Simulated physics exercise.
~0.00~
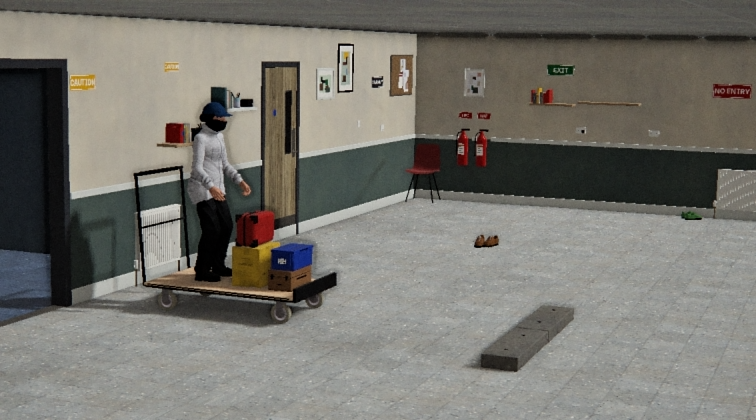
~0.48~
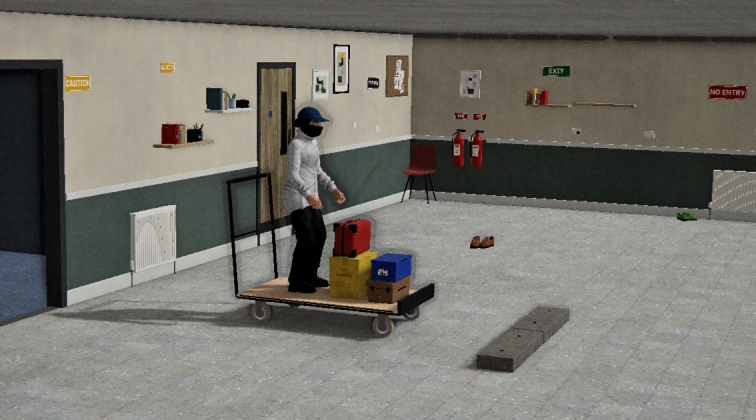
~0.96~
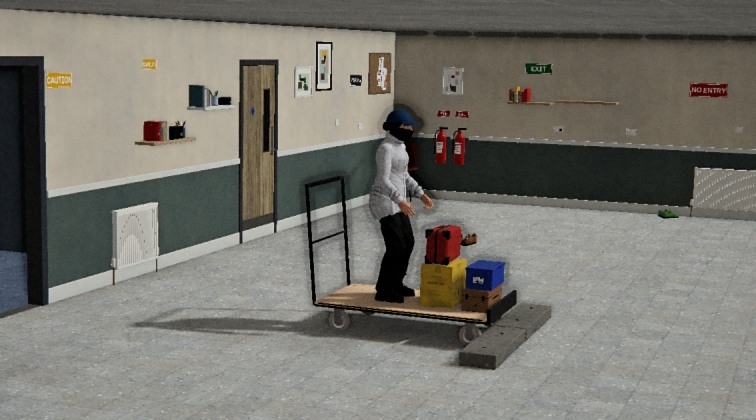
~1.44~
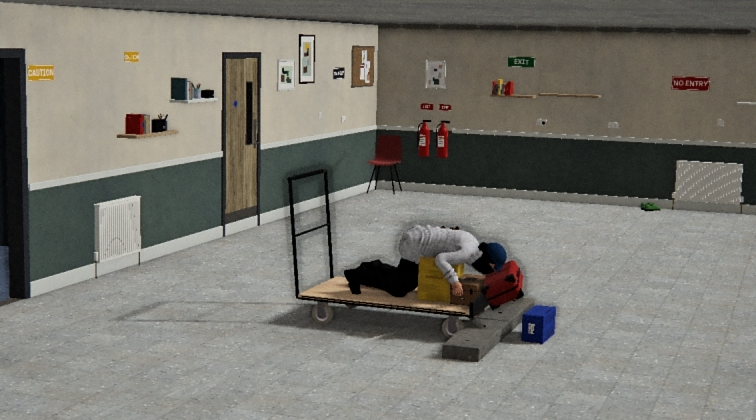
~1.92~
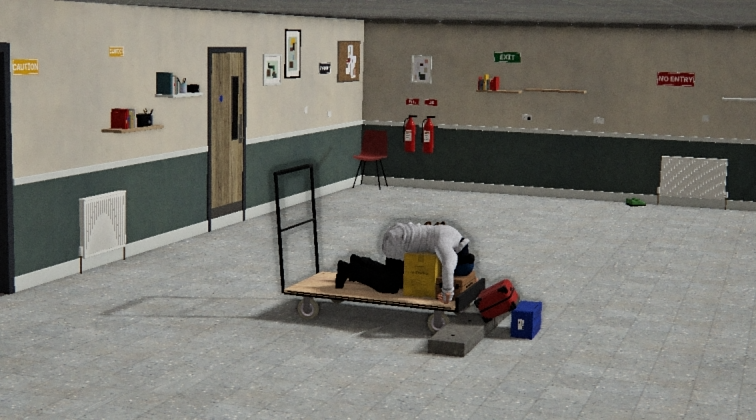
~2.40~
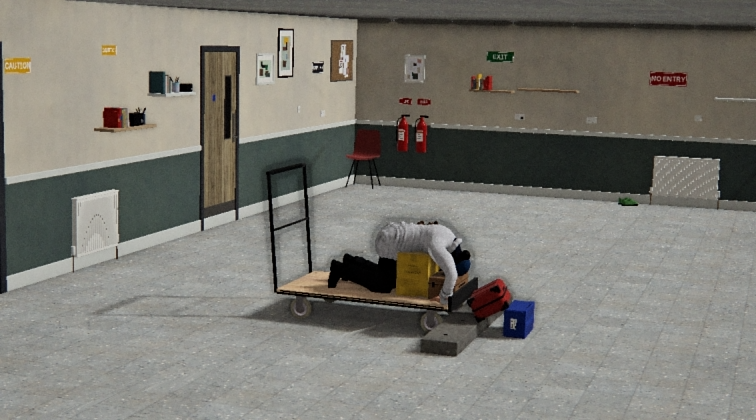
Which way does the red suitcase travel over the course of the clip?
The red suitcase travels to the right, first riding on the cart and then tumbling over its front rim.
